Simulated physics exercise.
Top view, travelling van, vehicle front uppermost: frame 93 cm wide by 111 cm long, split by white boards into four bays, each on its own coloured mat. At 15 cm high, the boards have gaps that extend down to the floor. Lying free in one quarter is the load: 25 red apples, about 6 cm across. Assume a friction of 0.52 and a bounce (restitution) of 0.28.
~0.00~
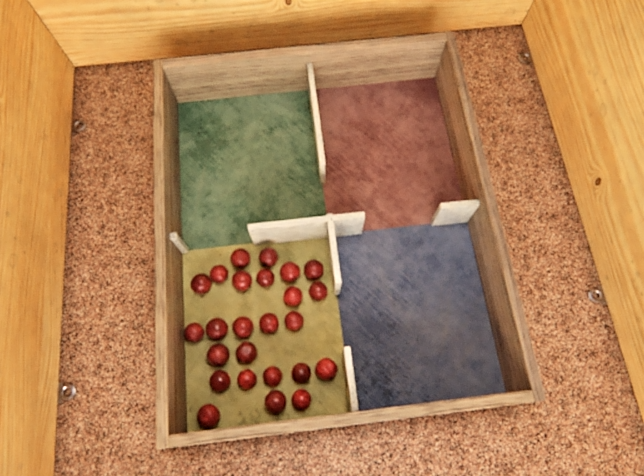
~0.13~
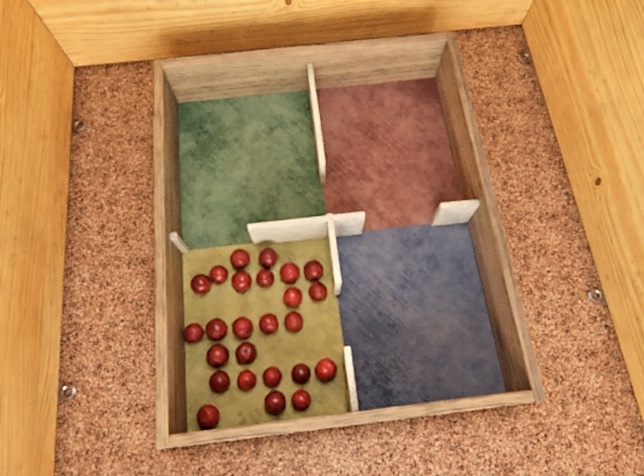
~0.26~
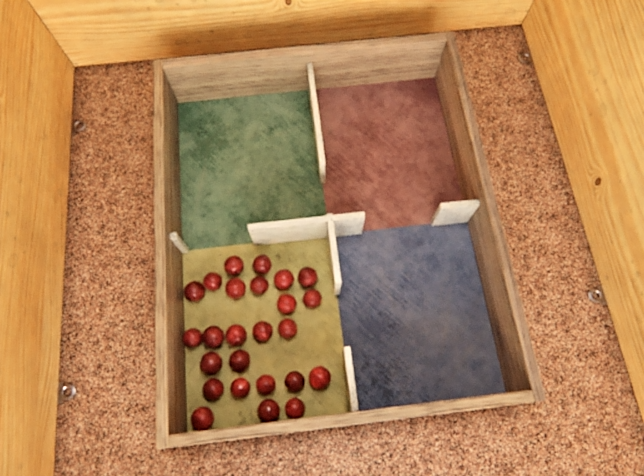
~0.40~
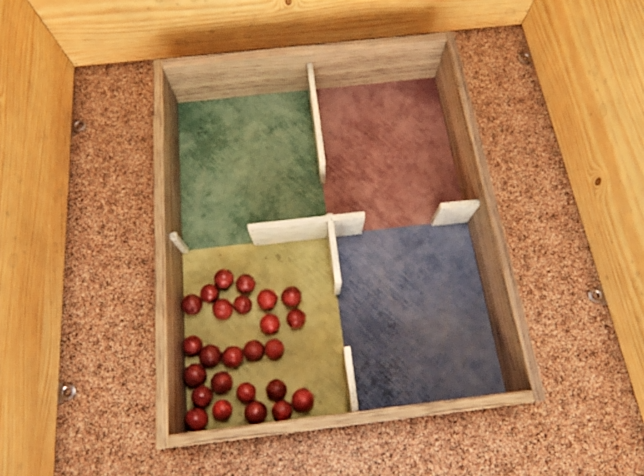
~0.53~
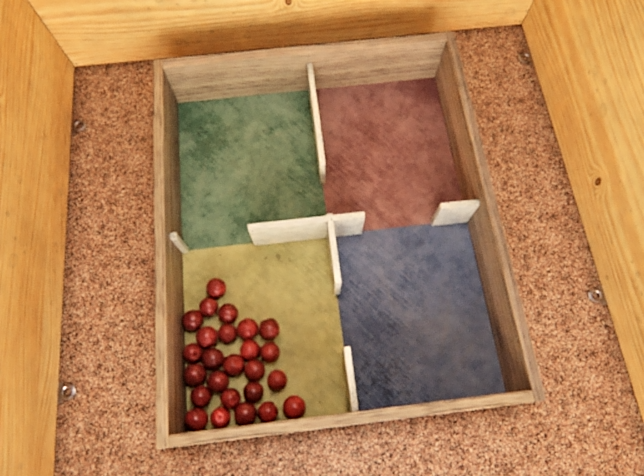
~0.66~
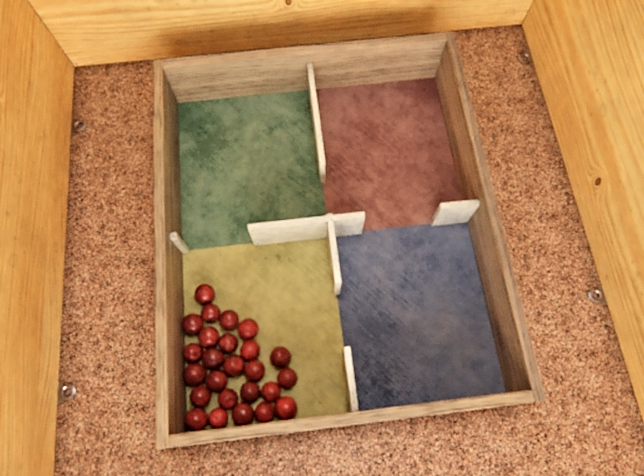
Red apples spread over the yellow mat at the lower left of a divided wooden frame sat still at first, then rolled down and to the left, bunching together in that bay's bottom-left corner.
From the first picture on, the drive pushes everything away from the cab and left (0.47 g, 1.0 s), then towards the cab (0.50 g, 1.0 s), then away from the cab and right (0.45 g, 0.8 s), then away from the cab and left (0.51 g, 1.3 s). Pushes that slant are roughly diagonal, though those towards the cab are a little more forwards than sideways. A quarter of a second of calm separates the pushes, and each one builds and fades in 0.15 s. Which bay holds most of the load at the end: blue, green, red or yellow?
The yellow bay.
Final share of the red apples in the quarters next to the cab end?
Around 10 per cent.
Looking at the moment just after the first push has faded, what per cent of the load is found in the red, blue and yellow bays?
Red 0 %, blue 0 %, yellow 100 %.
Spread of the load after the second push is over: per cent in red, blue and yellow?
By that time it's red at 0 percent, blue at 0 percent and yellow at 60 percent.
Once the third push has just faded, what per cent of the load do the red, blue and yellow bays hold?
Reading then: Red 20 %, blue 20 %, yellow 40 %.
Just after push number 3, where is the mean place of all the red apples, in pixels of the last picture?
At about (331, 284).
After push 1 (1.24 s), 25 in the yellow bay.
After push 2 (2.49 s), 11 in the green bay and 14 in the yellow bay.
After push 3 (3.54 s), 4 in the red bay, 4 in the blue bay, 7 in the green bay and 10 in the yellow bay.
After push 4 (5.09 s), 5 in the blue bay, 2 in the green bay and 18 in the yellow bay.
When it is over (at 5.52 s), 5 in the blue bay, 2 in the green bay and 18 in the yellow bay.
